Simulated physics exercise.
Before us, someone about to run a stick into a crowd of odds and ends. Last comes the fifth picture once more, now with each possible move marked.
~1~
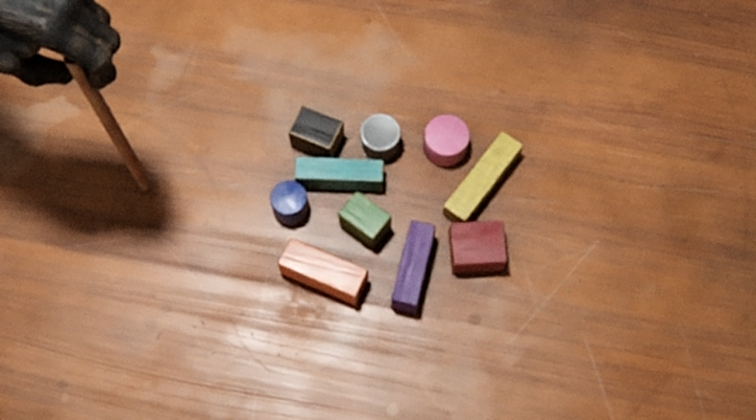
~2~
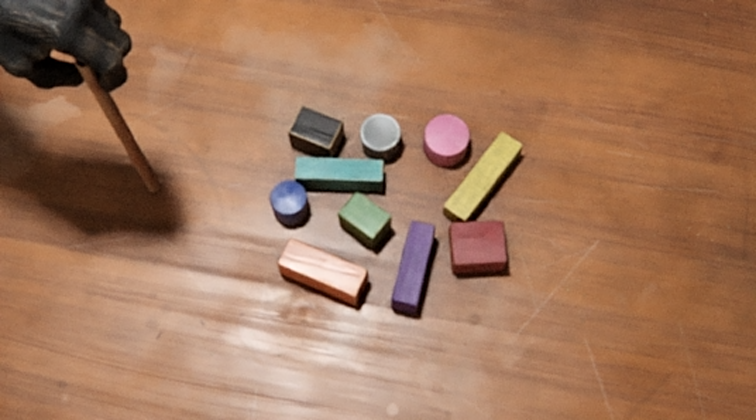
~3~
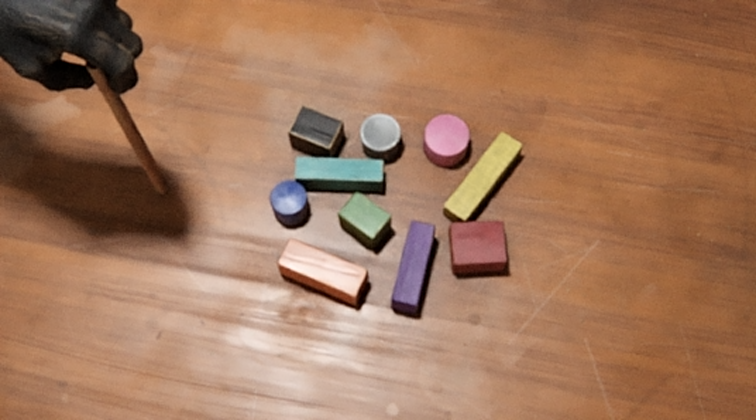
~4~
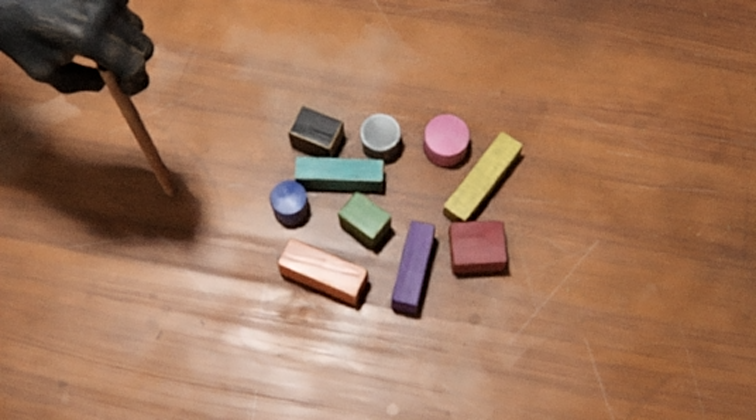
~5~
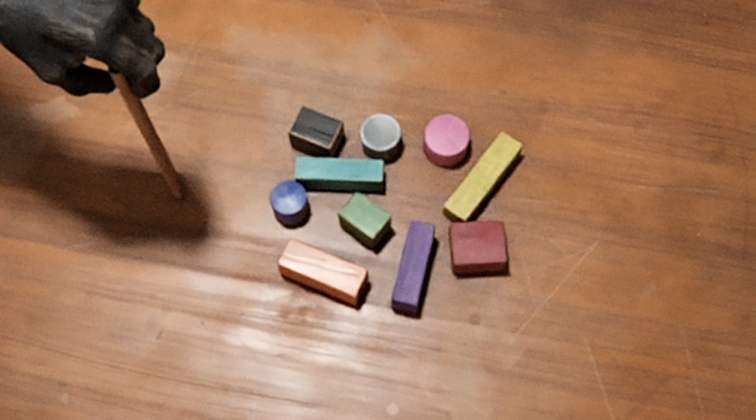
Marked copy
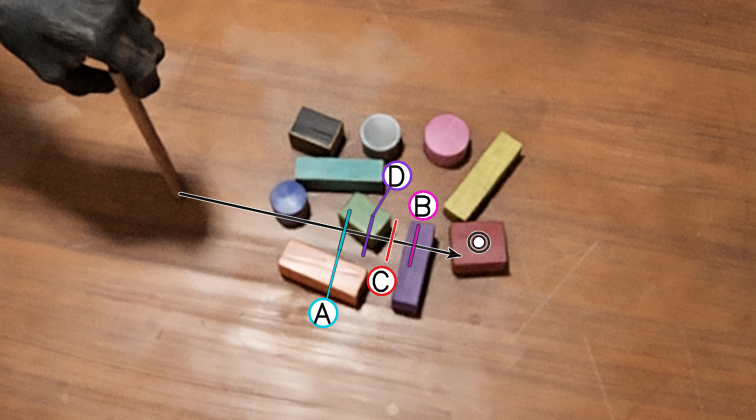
The video shows a dark-gloved hand holding a thin wooden stick at the left of a wooden surface, moving it slightly rightward while a cluster of colourful blocks, bars and round pieces near the centre stays still.
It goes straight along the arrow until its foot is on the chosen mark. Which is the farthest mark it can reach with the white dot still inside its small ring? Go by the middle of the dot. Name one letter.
Stop at B.
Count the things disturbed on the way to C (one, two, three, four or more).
It has moved two.
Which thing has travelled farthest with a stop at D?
The blue tin.
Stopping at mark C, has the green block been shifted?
By then, yes.
On the marked copy, A at (345, 230); B at (414, 246); C at (392, 241); D at (368, 235); the arrow from (180, 194) to (460, 256); the white dot at (479, 243).
Following B. Soon after the start, foot of the stick (263, 213).
Later, foot of the stick (348, 231); blue tin (327, 198); green block (372, 220).
In the end, foot of the stick (414, 246); blue tin (327, 198); green block (392, 212); the dot is still in its ring.
As for the rest, A keeps the dot in but is short; C keeps the dot in but is short; D keeps the dot in but is short.
